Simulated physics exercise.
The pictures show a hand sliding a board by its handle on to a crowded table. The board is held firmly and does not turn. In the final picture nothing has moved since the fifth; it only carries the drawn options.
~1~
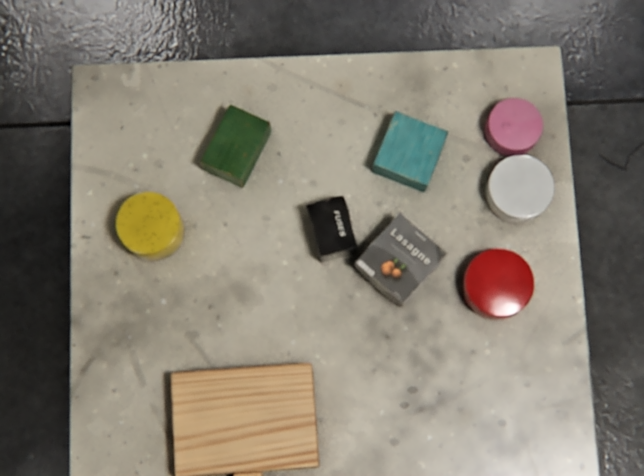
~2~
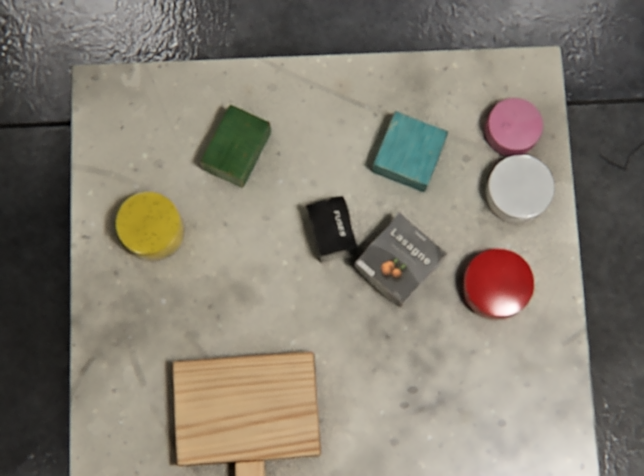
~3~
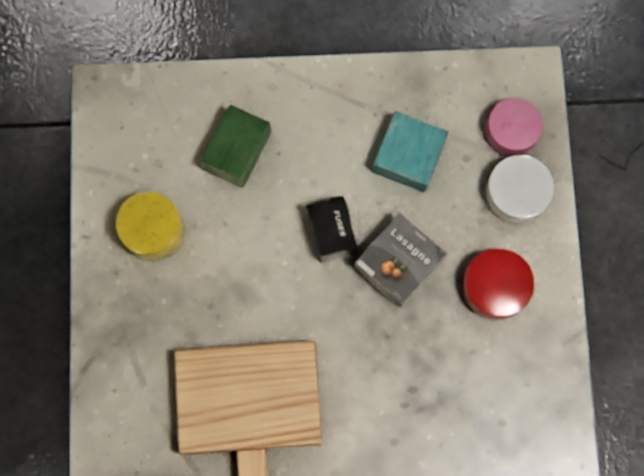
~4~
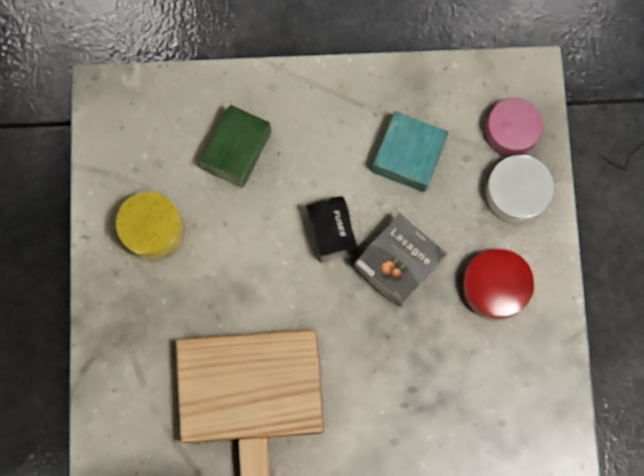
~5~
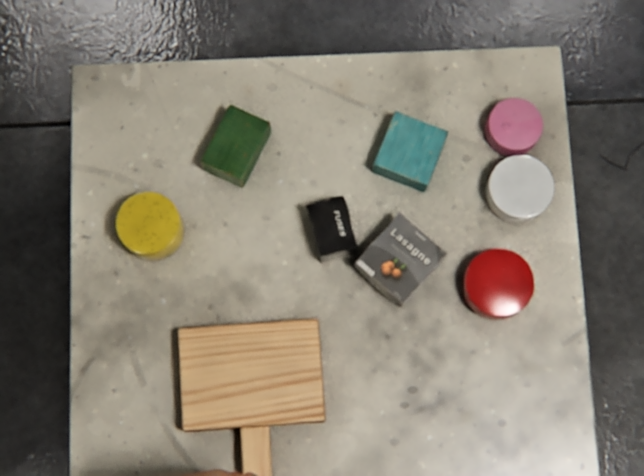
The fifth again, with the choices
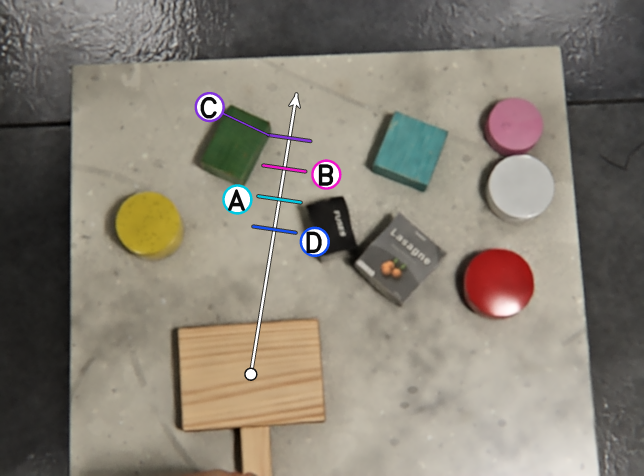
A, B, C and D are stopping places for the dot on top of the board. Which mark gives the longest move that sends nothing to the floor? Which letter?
The farthest safe stop is C.
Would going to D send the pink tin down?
No.
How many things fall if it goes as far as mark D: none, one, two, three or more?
The count is none.
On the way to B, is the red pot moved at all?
No.
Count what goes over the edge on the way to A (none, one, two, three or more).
The count is none.
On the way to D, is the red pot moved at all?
No.
On the marked copy, A at (279, 199); B at (285, 169); C at (290, 138); D at (274, 230); the arrow from (251, 374) to (296, 94); the white dot at (251, 374).
Taking C. A third of the way, board (266, 288); black box (337, 206); white pot (519, 190).
Two thirds of the way, board (280, 202); green block (234, 119); black box (353, 123).
When it is over, board (290, 143); green block (231, 67); black box (373, 72); nothing has fallen.
As for the rest, A is safe but short; B is safe but short; D is safe but short.
